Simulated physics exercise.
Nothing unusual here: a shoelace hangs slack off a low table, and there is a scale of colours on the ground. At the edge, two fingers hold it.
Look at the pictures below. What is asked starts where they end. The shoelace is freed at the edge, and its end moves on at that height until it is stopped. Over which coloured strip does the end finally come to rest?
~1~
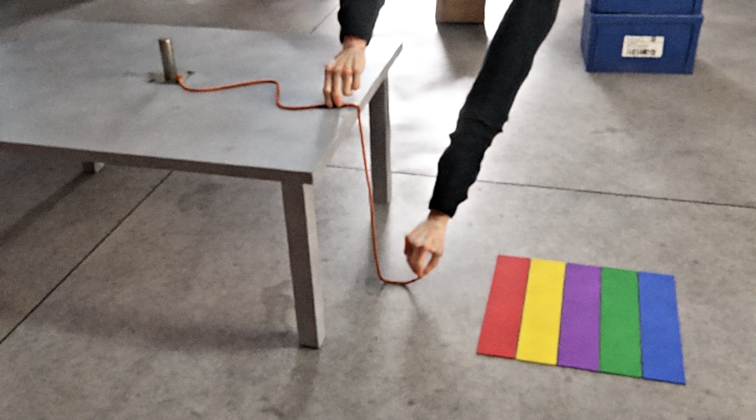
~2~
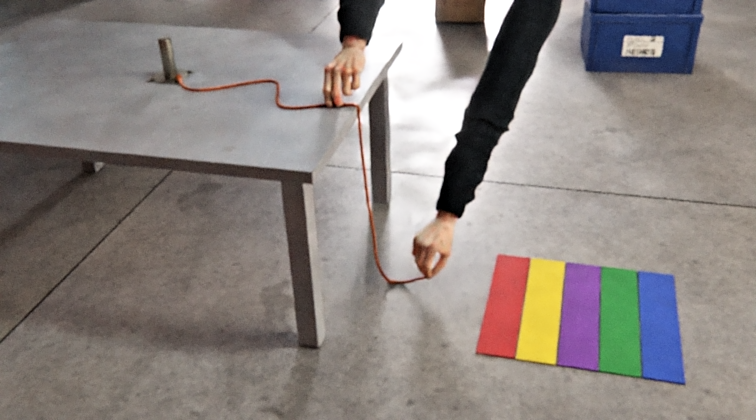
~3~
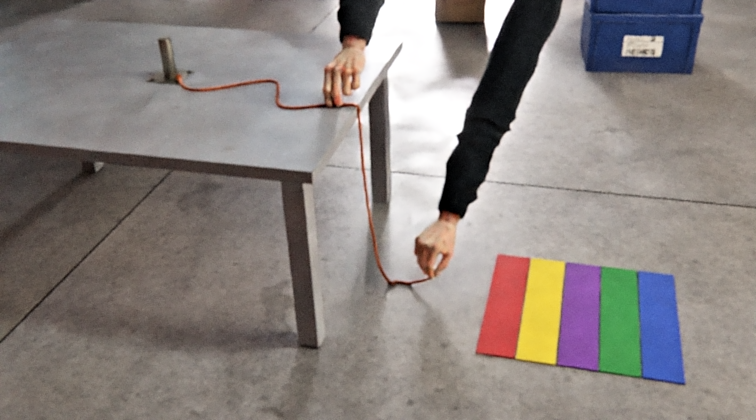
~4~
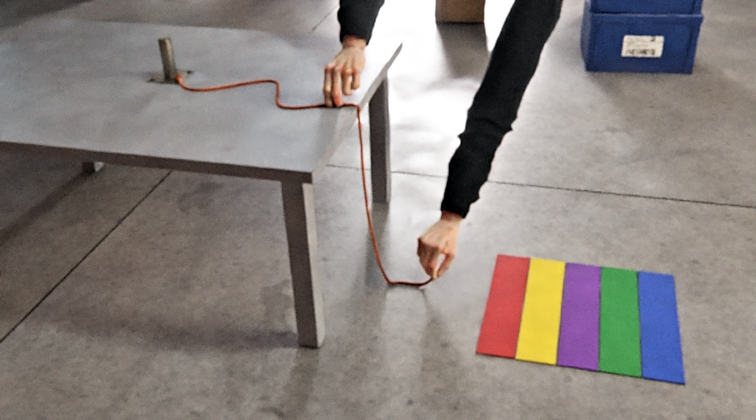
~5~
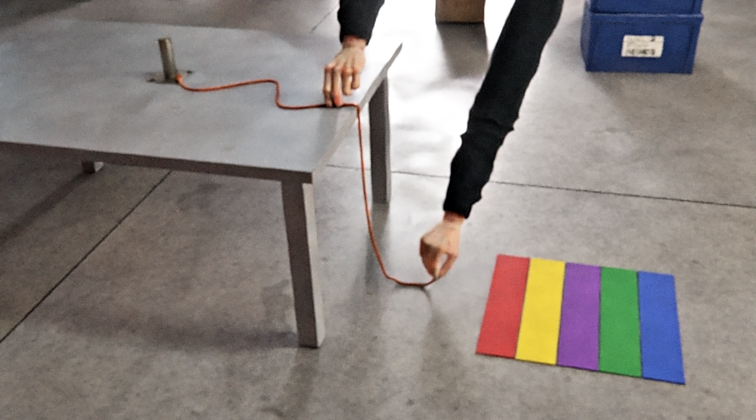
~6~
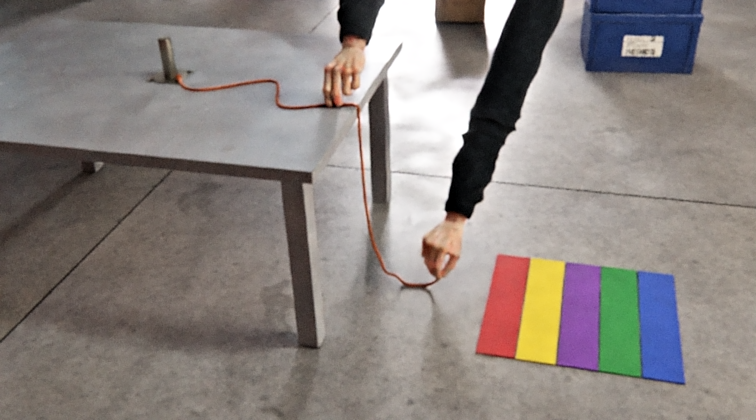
Over the green strip.
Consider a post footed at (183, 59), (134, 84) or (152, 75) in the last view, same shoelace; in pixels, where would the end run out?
Try by try, around (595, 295), (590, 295) and (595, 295).
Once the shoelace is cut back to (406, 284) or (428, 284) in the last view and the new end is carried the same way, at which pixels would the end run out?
It would end up close to (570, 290), then close to (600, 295).
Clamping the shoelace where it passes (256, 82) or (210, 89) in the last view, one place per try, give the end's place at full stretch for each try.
Per try (px, approx.): (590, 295), (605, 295).
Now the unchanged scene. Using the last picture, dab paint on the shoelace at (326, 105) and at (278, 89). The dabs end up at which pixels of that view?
(389, 124) and (309, 93), roughly.
Soon after, end near (548, 290); over yellow.
Then, end near (595, 296); over purple.
At full stretch, end near (624, 299); over green. The end stops over the green strip.
